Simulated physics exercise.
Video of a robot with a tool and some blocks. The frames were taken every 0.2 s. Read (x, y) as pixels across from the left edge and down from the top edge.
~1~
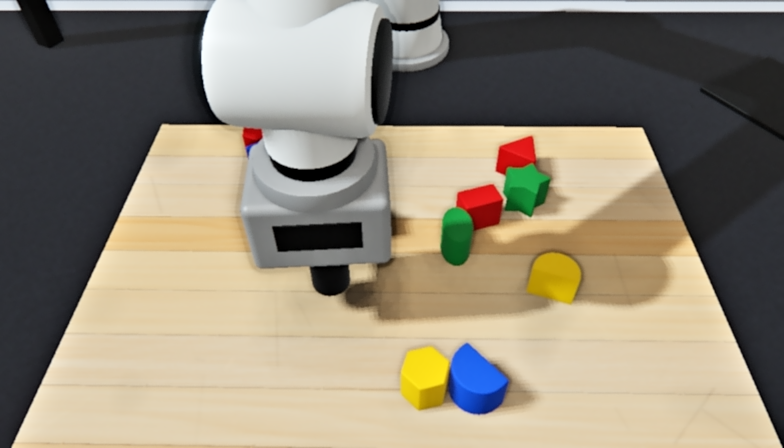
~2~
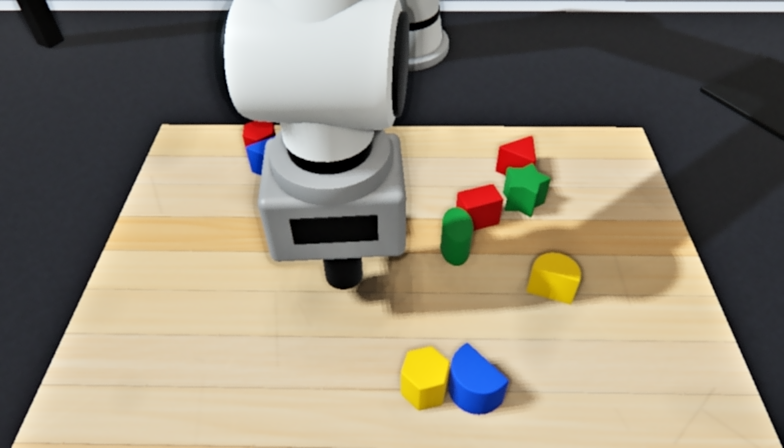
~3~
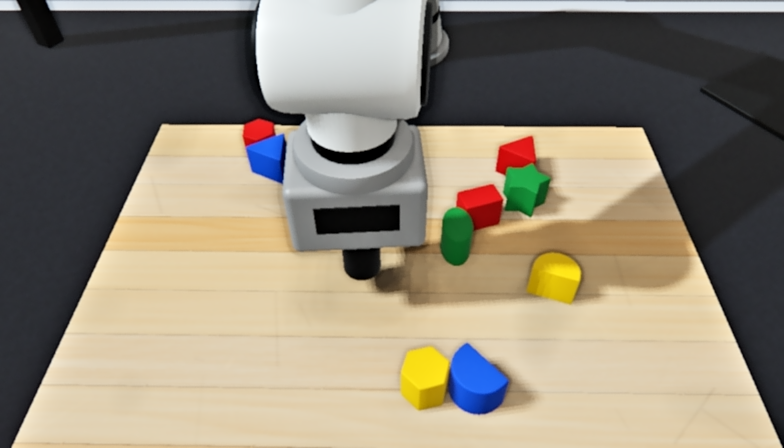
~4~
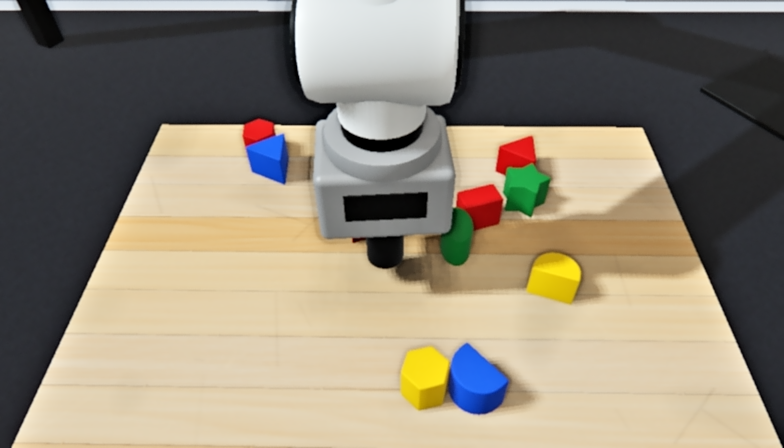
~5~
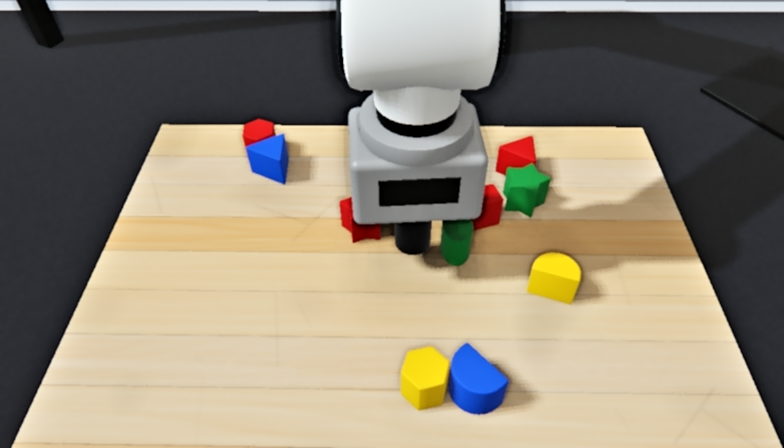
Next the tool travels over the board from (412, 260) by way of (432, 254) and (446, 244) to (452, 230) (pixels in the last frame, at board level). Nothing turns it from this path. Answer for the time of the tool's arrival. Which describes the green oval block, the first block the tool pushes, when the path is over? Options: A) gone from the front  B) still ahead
A
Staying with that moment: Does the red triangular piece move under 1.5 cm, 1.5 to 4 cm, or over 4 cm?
It falls in the under 1.5 cm band.
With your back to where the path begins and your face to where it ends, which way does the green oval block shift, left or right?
Taking start-to-end as forward, the block's sideways shift goes to the right.
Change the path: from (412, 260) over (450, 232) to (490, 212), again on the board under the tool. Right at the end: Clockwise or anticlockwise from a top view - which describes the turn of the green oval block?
From above, it turns clockwise.
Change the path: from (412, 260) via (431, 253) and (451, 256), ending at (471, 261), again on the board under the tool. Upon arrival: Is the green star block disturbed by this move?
Well, the green star block holds its place.
The first path, step by step. Halfway along, tool at (443, 232); green oval block at (475, 219), turned 15° anticlockwise; red oblong block at (487, 190).
At the end, tool at (454, 212); red star block not moved; green oval block at (487, 217); red oblong block at (494, 186), turned 30° anticlockwise; red triangular piece not moved; green star block at (532, 173).
